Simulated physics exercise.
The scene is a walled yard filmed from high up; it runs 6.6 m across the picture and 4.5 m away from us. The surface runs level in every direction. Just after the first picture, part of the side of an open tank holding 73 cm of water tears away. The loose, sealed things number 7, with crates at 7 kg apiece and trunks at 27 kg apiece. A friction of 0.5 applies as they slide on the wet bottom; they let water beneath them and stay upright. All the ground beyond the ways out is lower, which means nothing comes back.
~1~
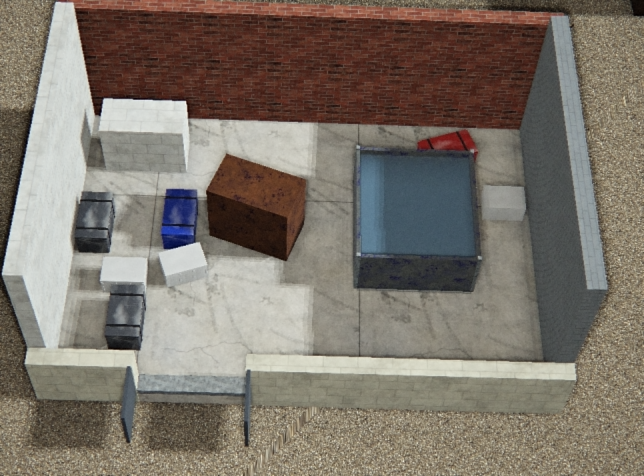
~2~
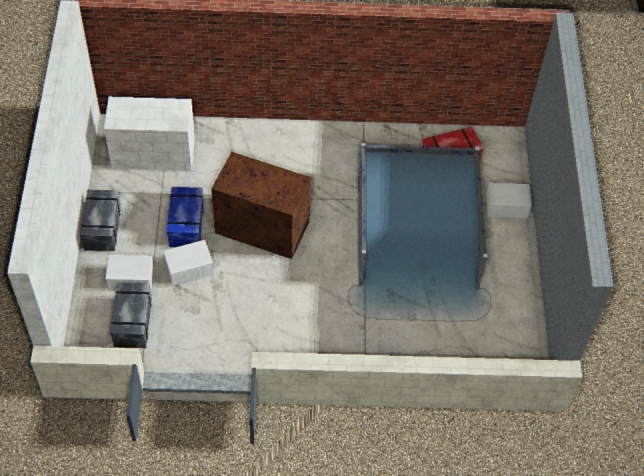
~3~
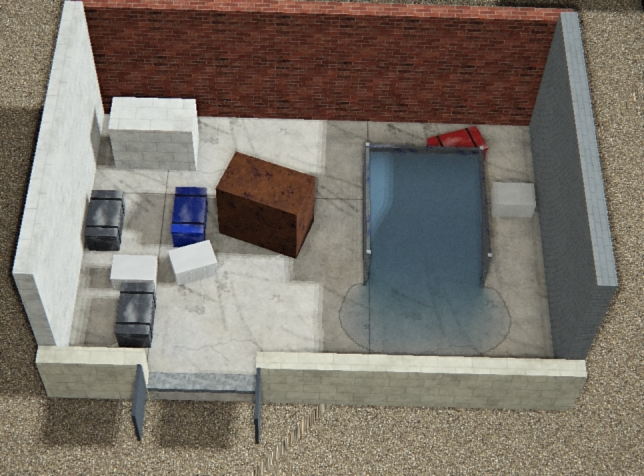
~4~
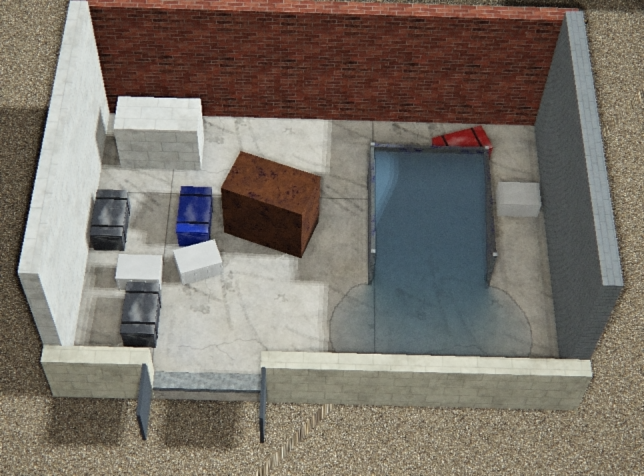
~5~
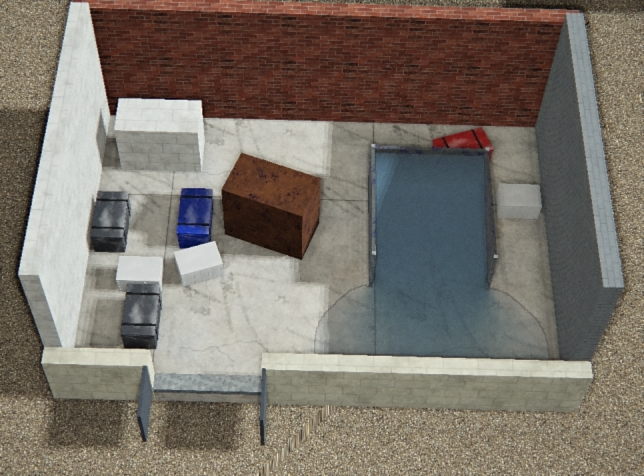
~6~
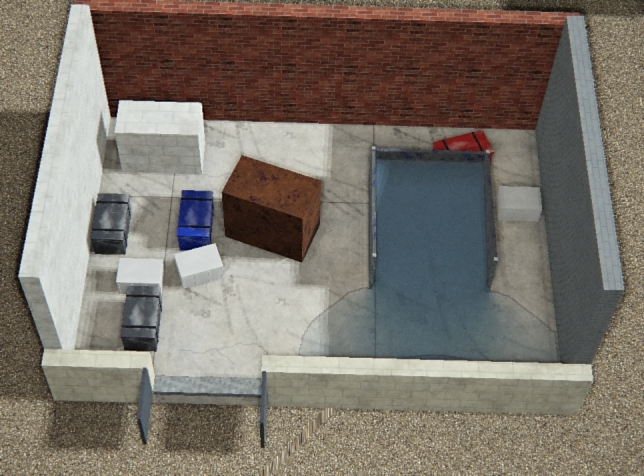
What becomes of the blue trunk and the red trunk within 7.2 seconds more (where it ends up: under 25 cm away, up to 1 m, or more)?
In short: Blue trunk moved a little, red trunk carried a long way.
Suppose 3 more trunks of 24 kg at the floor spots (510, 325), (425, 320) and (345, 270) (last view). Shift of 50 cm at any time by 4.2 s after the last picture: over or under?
Beyond it, beyond it, within it.
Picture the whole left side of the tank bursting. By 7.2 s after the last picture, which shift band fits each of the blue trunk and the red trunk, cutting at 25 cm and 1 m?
The blue trunk is swept away, the red trunk hardly moves.
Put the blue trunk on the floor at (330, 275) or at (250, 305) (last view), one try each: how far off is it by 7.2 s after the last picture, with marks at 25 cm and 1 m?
One after the other: It stays more or less still, and then it is taken far off.
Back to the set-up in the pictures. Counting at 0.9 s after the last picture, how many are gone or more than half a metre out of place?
I make it 0.
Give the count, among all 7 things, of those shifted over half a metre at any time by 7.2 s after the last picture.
It adds up to 7.
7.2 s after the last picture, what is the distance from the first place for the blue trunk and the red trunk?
Roughly 80 cm and 350 cm.
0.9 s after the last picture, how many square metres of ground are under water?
About 10.5 m2.
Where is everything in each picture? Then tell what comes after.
In the first picture, the blue trunk at (179, 211), on the bottom; the red trunk at (448, 146), on the bottom; water covers 3.0 m2; 0 of 7 have shifted.
In the second picture, the blue trunk at (185, 209), on the bottom; the red trunk at (453, 144) rests on the ground; 3.9 m2 under water; 0 of 7 have shifted.
In the third picture, the blue trunk at (189, 209) rests on the ground; the red trunk at (458, 143), on the bottom; 5.2 m2 under water; 0 of 7 have shifted.
In the fourth picture, the blue trunk at (194, 209) rests on the ground; the red trunk at (463, 143) rests on the ground; 6.6 m2 under water; 0 of 7 have shifted.
In the fifth picture, the blue trunk at (195, 211) rests on the ground; the red trunk at (463, 144), on the bottom; water covers 7.1 m2; 0 of 7 have shifted.
In the sixth picture, the blue trunk at (195, 213), on the bottom; the red trunk at (464, 147) rests on the ground; water covers 7.5 m2; 0 of 7 have shifted.
Then, 0.9 s after the last picture the blue trunk is near (195, 213), 0.0 m from its start, aground; the red trunk is near (464, 147), 0.0 m from its start, aground; 0 of 7 are out; 0 afloat.
Then, 2.8 s after the last picture the blue trunk is near (184, 205), 0.2 m from its start, aground; the red trunk is near (437, 144), 0.4 m from its start, aground; 0 of 7 are out; 4 afloat.
Then, 4.8 s after the last picture the blue trunk is near (203, 184), 0.5 m from its start, afloat; the red trunk is near (280, 142), 2.7 m from its start, aground; 0 of 7 are out; 6 afloat.
Then, 7.2 s after the last picture the blue trunk is near (214, 175), 0.7 m from its start, afloat; the red trunk is near (241, 144), 3.3 m from its start, afloat; 0 of 7 are out; 7 afloat.
